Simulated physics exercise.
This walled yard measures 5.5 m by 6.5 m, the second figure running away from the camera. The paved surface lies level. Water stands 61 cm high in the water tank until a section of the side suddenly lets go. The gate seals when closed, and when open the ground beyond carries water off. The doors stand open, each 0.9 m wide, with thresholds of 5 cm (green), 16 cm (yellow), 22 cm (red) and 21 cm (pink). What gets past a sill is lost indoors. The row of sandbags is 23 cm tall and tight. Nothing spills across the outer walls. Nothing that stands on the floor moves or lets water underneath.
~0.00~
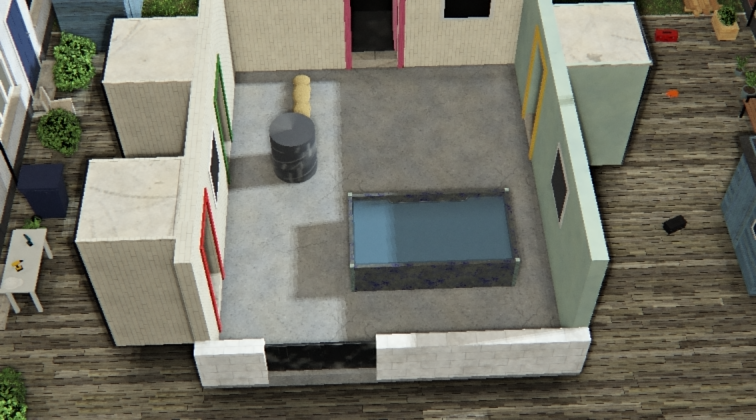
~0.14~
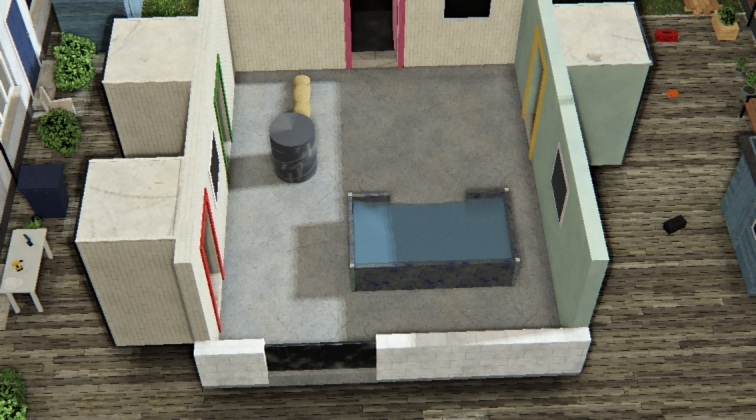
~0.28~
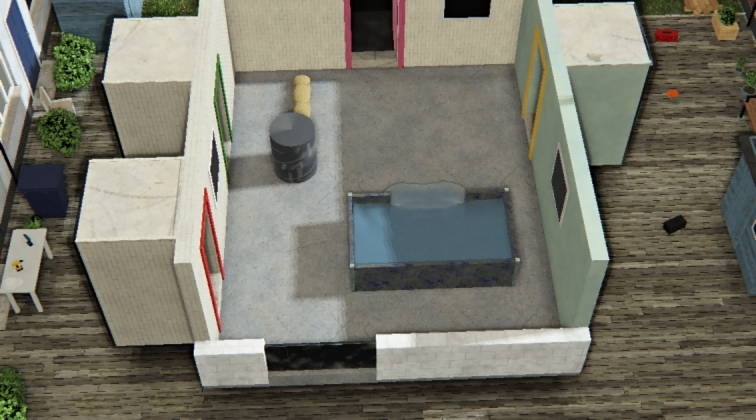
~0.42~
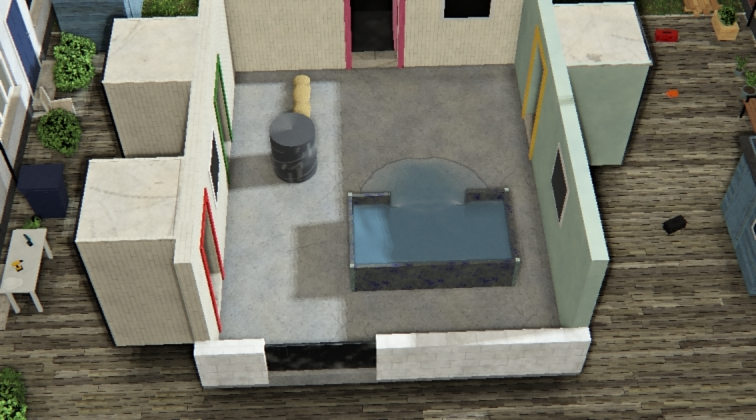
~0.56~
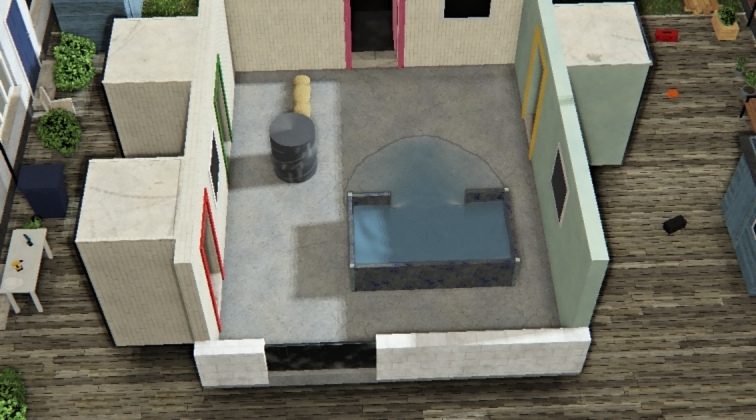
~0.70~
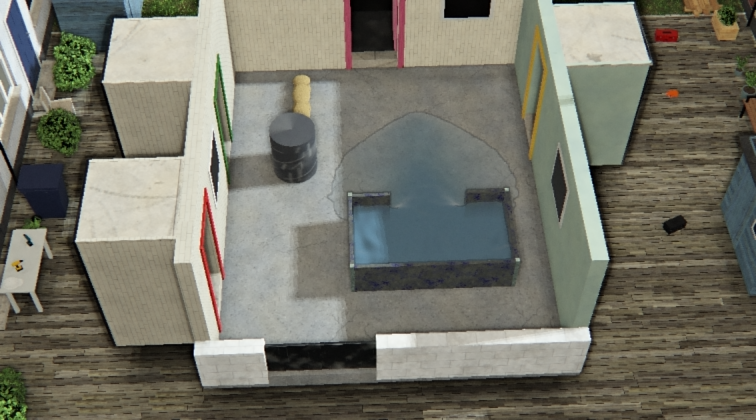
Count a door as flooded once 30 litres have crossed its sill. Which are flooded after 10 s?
Within that time: At the green door it does not reach the limit; at the yellow door it keeps below the limit; at the red door it keeps below the limit; at the pink door it keeps below the limit.
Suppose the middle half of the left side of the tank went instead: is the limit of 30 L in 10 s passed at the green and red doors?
Then: Green over, red under.
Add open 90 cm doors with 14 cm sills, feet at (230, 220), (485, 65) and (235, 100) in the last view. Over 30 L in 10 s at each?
In turn: Not over, over, under.
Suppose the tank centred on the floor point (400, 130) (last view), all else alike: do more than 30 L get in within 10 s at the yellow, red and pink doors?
Then: Yellow under, red under, pink above.
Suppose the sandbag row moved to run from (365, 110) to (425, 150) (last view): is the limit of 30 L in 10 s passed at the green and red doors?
Then: Green over, red under.
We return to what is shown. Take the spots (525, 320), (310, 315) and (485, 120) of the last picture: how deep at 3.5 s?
Roughly 0, 0 and 14 cm, in turn.
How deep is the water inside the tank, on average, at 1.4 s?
Some 38 cm.
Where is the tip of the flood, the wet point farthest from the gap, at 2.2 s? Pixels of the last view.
Near (254, 73).
After 1.4 s water covers 35 % of the floor and is deepest (32 cm) near (423, 213); green door not reached, yellow door 5 cm at the sill, 0 L in, red door not reached, pink door 18 cm at the sill, 0 L in.
After 2.2 s water covers 45 % of the floor and is deepest (38 cm) near (501, 66); green door not reached, yellow door 10 cm at the sill, 0 L in, red door not reached, pink door 24 cm at the sill, 3 L in.
After 3.5 s water covers 50 % of the floor and is deepest (20 cm) near (319, 118); green door 4 cm at the sill, 0 L in, yellow door 12 cm at the sill, 0 L in, red door not reached, pink door 17 cm at the sill, 6 L in.
After 6.0 s water covers 70 % of the floor and is deepest (14 cm) near (320, 154); green door 6 cm at the sill, 0 L in, yellow door 13 cm at the sill, 0 L in, red door 1 cm at the sill, 0 L in, pink door 12 cm at the sill, 6 L in.
After 10.0 s water covers 95 % of the floor and is deepest (10 cm) near (221, 316); green door 6 cm at the sill, 11 L in, yellow door 9 cm at the sill, 0 L in, red door 7 cm at the sill, 0 L in, pink door 9 cm at the sill, 6 L in.
